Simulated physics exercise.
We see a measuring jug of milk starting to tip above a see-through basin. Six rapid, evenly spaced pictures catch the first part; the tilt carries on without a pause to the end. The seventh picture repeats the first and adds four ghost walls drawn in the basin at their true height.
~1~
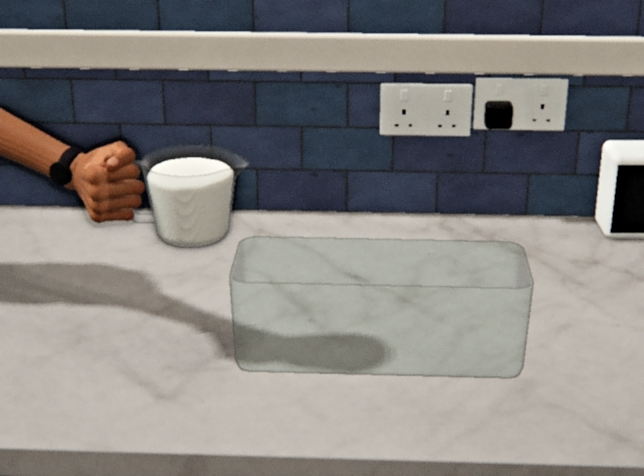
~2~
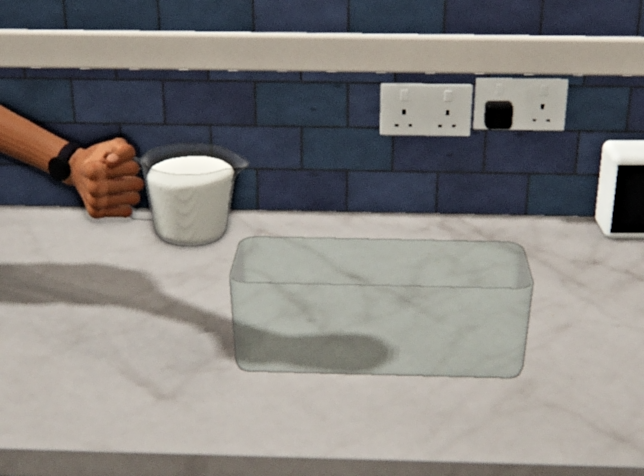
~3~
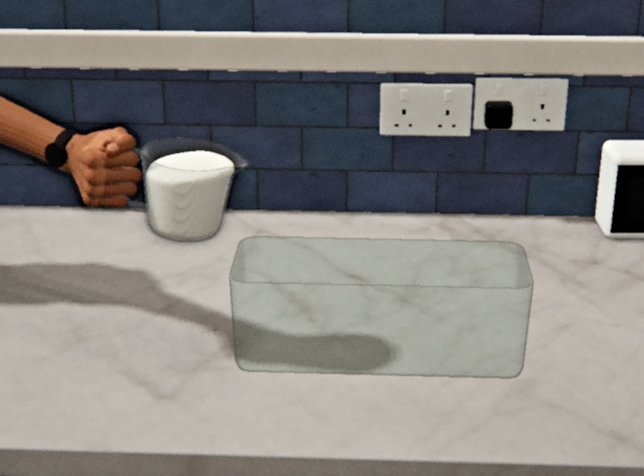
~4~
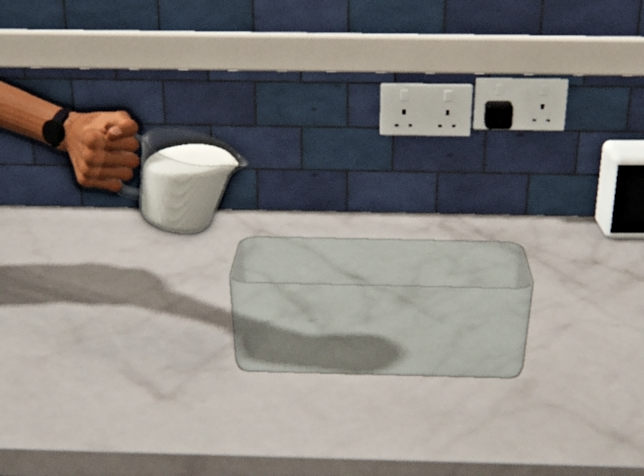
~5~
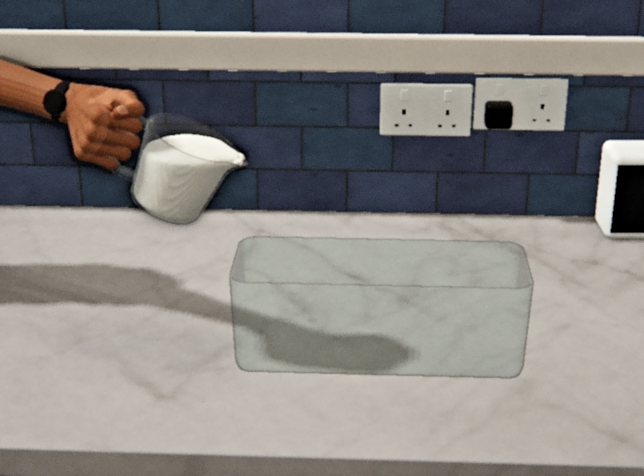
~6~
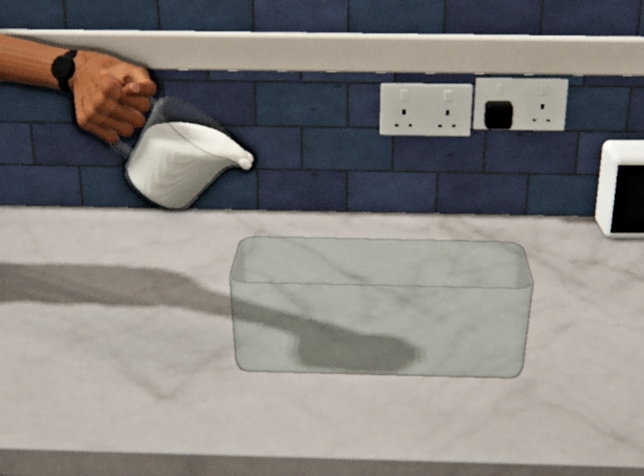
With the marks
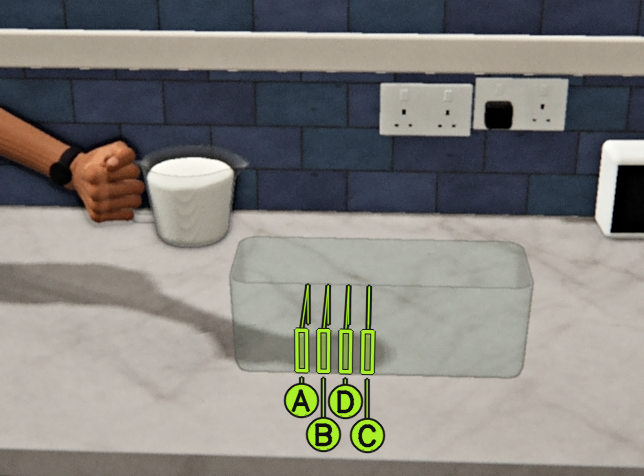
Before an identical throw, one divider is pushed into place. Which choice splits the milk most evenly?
D beats the others.
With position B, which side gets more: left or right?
The right one.
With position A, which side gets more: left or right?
More ends on the right.
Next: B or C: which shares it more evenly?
B.
On the marked copy, A at (301, 378); B at (323, 378); C at (367, 379); D at (345, 379).
With A, about 8 % ends left of the wall and 90 % right of it; 3 % is lost outside.
With B, about 19 % ends left of the wall and 78 % right of it; 3 % is lost outside.
With C, about 87 % ends left of the wall and 3 % right of it; 10 % is lost outside.
With D, about 57 % ends left of the wall and 41 % right of it.
